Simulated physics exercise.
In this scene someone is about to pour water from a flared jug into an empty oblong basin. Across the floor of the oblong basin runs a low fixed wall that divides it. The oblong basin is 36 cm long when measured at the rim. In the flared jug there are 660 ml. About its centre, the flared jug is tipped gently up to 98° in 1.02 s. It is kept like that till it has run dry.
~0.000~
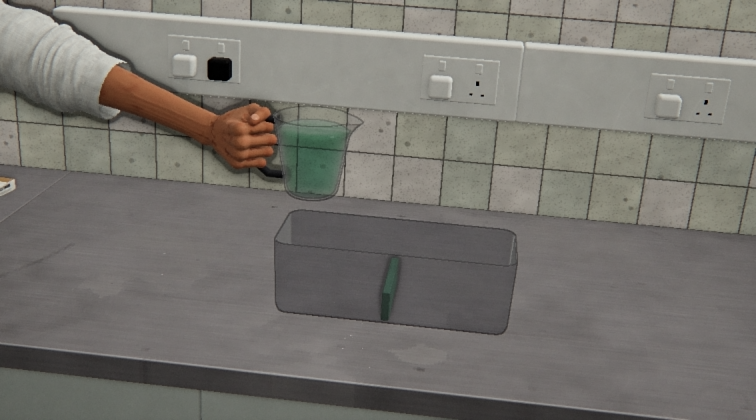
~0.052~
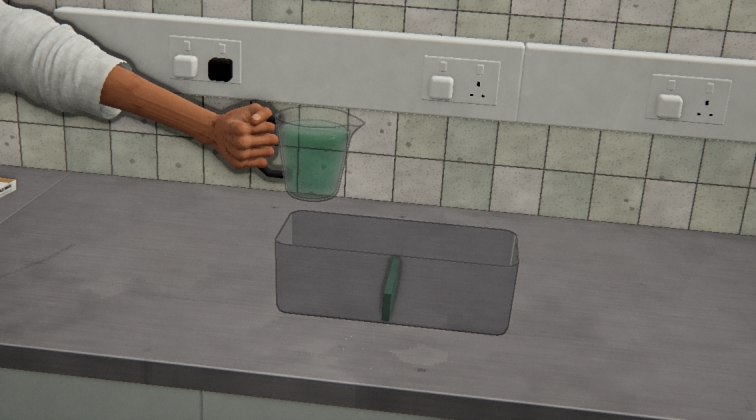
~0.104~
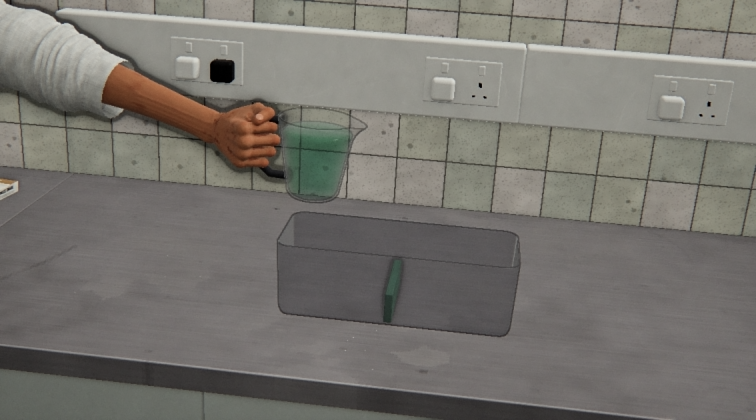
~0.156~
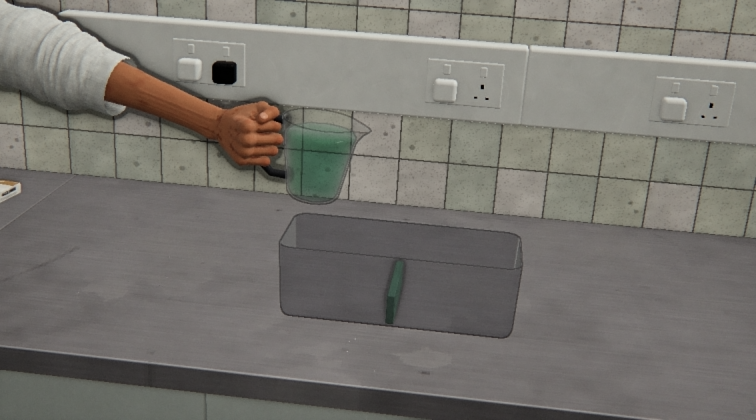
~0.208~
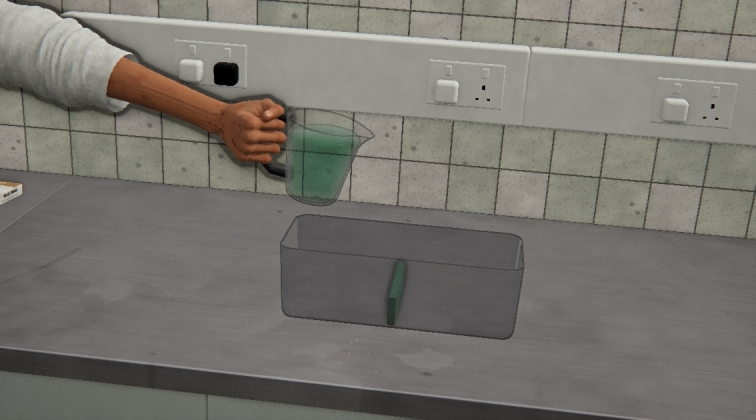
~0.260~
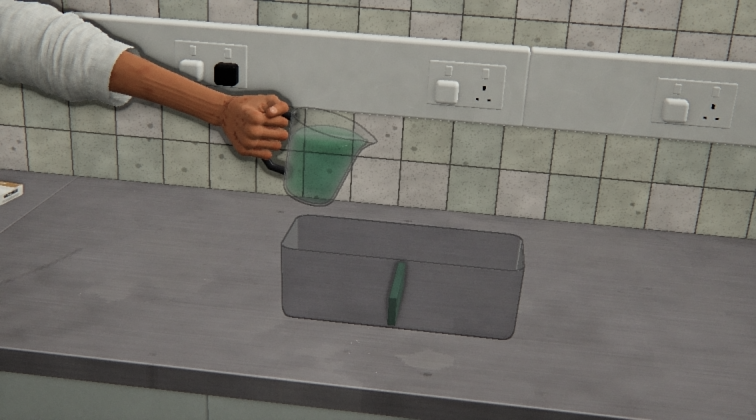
Kitchen counter with wall sockets, a hand gradually tilting a clear jug of green liquid rightward above an empty divided rectangular container.
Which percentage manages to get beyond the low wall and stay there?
Beyond the low wall, roughly 60 per cent stays.
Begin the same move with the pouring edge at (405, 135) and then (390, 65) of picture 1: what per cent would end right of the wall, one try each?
In order, 100 and 95 per cent.
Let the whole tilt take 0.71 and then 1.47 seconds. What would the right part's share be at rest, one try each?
In turn about 50 and 65 per cent.
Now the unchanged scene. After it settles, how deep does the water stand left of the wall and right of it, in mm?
About 12 mm left, about 16 mm right.
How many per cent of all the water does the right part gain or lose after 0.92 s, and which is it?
It climbs by roughly 10 per cent.
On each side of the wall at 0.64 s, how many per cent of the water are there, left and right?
Around 0 on the left side and 10 on the right side.
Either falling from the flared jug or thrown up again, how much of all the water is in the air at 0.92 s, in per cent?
14 in a hundred, give or take.
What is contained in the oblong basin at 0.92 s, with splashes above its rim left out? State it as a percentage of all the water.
The fraction sits near 66 in a hundred.
Then, 0.64 s in, the tilt is 68° and 72 per cent is still to pour, 0 is left of the wall and 10 right of it.
Then, 0.92 s in, the tilt is 95° and 22 per cent is still to pour, 15 is left of the wall and 50 right of it.
Then, 1.21 s in, the tilt is 98° and 1 per cent is still to pour, 37 is left of the wall and 60 right of it.
Then, 1.52 s in, the tilt is 98° and 0 per cent is still to pour, 39 is left of the wall and 60 right of it.
Finally, 39 per cent lies left of the wall, 60 right of it and 1 outside.
